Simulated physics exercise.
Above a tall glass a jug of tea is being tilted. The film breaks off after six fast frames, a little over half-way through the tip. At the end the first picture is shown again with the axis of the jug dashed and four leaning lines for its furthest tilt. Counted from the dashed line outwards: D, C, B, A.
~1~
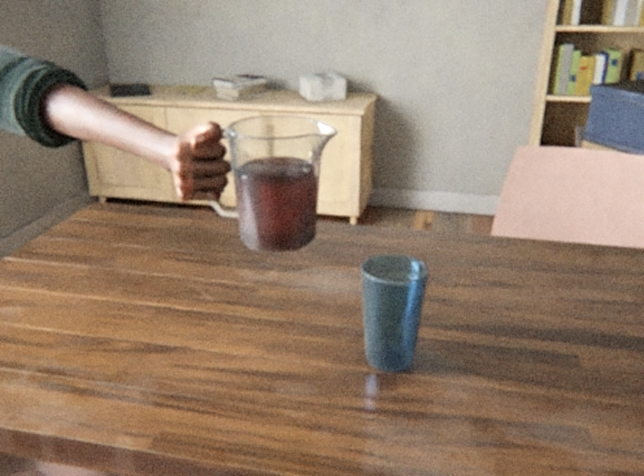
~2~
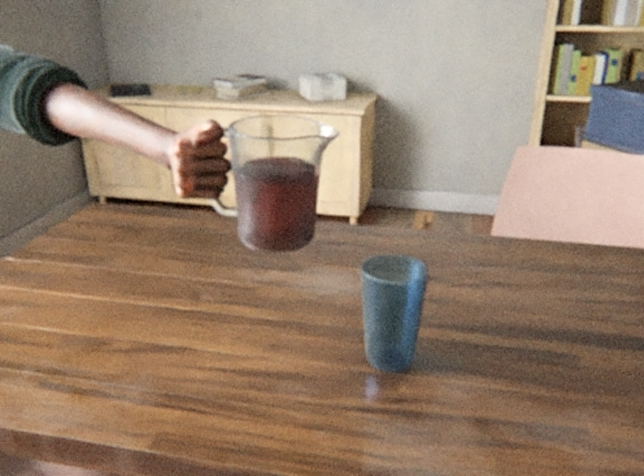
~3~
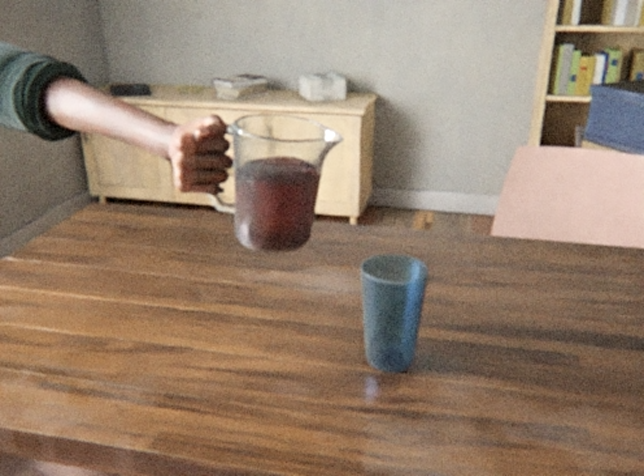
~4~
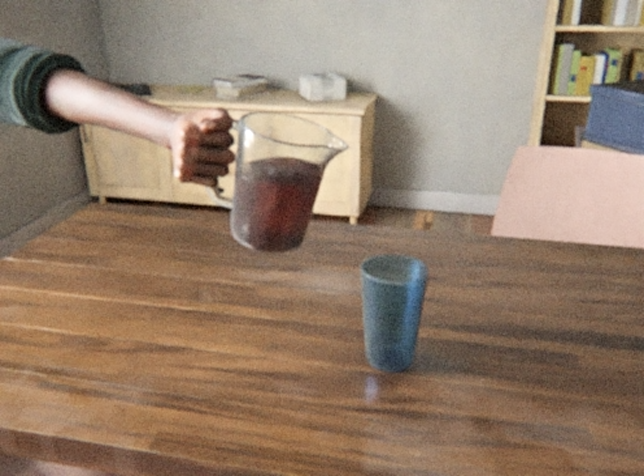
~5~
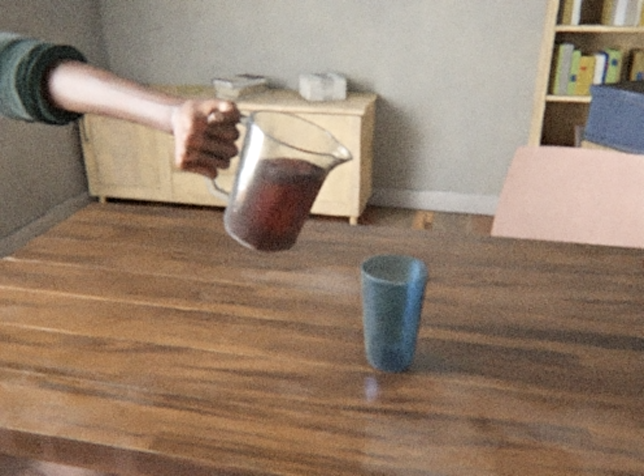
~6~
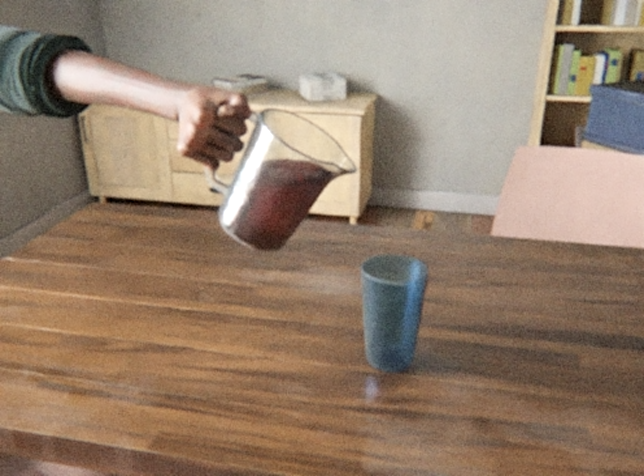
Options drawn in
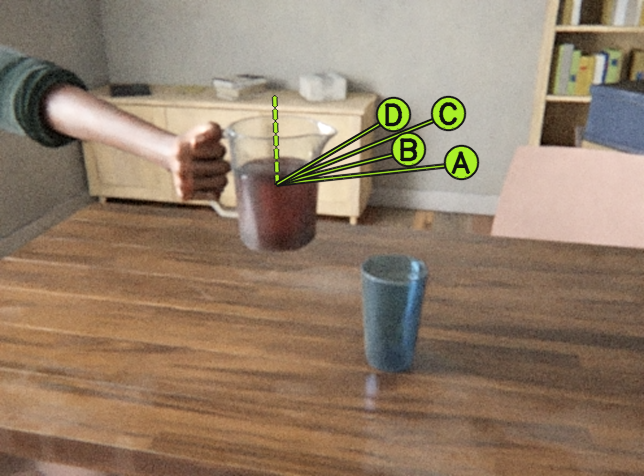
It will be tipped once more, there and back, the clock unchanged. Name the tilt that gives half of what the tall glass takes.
Line C does it best.
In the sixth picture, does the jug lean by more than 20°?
Yes, it does.
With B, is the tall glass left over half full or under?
Over half.
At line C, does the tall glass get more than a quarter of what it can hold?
Yes, clearly.
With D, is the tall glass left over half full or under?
Under half.
In lime, A at (444, 166); B at (392, 155); C at (432, 120); D at (379, 124).
If A is chosen, the tall glass ends with about 86 % of what it can hold; 5 % of the tea is spilt.
If B is chosen, the tall glass ends with about 70 % of what it can hold.
If C is chosen, the tall glass ends with about 47 % of what it can hold.
If D is chosen, the tall glass ends with about 27 % of what it can hold.
